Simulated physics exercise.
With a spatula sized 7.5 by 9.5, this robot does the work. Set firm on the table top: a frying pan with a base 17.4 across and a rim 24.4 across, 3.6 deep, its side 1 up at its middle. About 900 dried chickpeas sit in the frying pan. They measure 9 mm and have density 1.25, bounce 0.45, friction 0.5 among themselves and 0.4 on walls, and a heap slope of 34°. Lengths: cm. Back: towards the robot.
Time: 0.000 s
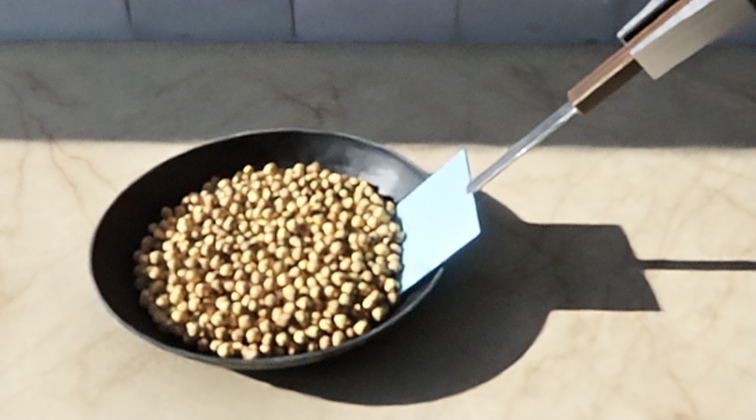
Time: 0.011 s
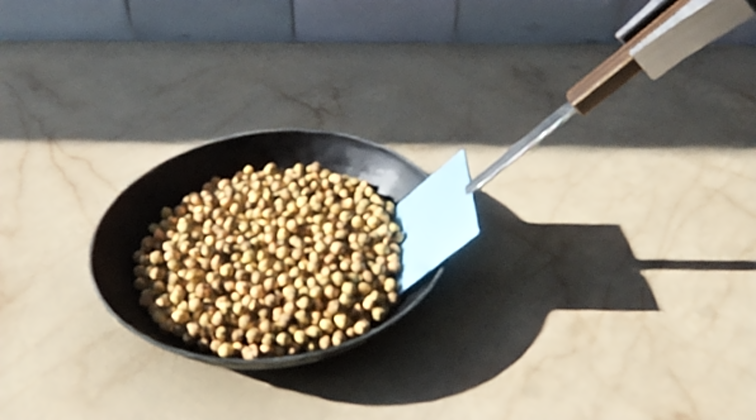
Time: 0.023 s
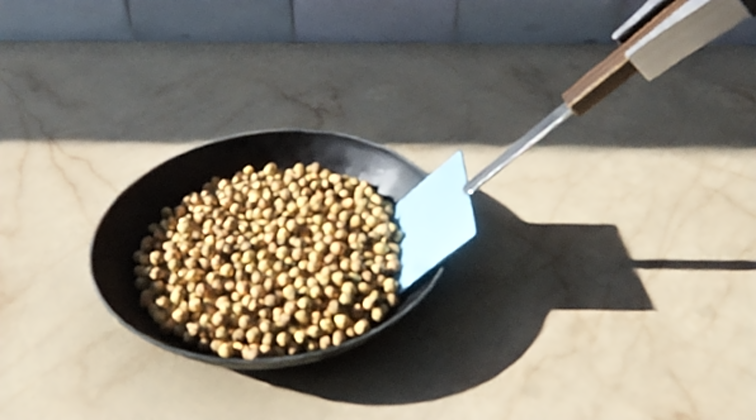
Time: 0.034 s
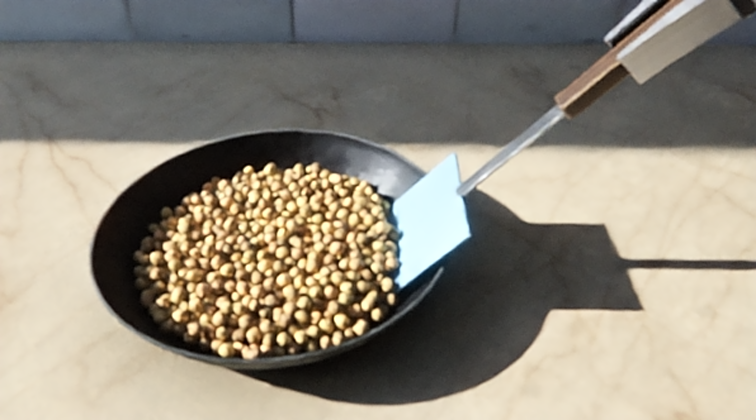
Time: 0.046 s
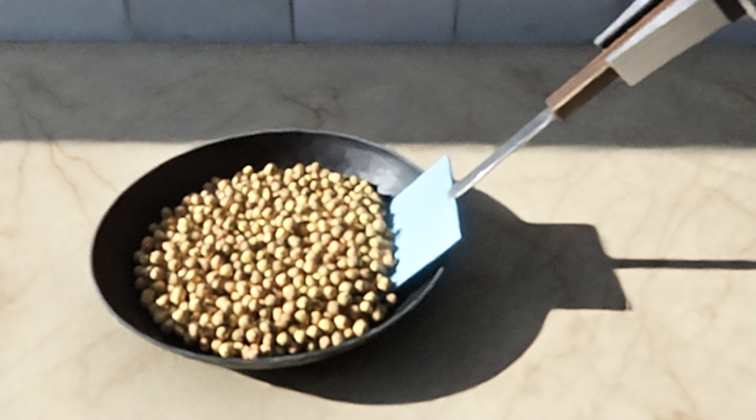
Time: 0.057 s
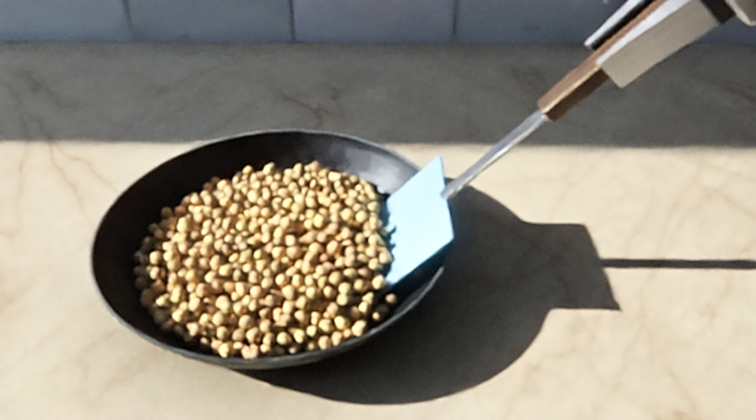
In the video, a light blue spatula held by a robotic arm rests at the right side of a dark frying pan full of dried chickpeas, then moves slightly left and down, nudging the nearest chickpeas a little.
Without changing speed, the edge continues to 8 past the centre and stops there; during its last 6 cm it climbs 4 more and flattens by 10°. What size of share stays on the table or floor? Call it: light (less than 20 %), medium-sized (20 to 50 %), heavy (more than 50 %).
It comes out light.
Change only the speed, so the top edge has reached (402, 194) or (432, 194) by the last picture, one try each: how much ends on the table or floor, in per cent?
About 30 and 25 percent.
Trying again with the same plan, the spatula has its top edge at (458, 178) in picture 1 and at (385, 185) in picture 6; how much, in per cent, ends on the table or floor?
Near 35 in a hundred.
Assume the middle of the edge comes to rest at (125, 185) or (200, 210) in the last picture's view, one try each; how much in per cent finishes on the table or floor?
Roughly 25 and 0 per cent.
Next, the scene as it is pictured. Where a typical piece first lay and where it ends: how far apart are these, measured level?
About 4 centimetres.
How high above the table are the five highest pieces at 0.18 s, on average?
5 cm or so.
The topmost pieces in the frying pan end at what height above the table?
5.0 cm.
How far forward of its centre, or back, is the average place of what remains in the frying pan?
The kept load is shifted forward by about 4.5 cm.
After 0.18 s, sloping 48°, highest piece 6 above the table; 897 in the frying pan, 3 on the blade or in flight.
After 0.30 s, sloping 44°, highest piece 5 above the table; 896 in the frying pan, 3 on the table or floor, 1 on the blade or in flight.
After 0.56 s, sloping 38°, highest piece 5 above the table; 801 in the frying pan, 94 on the table or floor, 5 on the blade or in flight.
After 1.61 s, sloping 38°, highest piece 5 above the table; 798 in the frying pan, 102 on the table or floor.
At rest, 798 in the frying pan, 102 on the table or floor. That is 11 % on the table or floor.
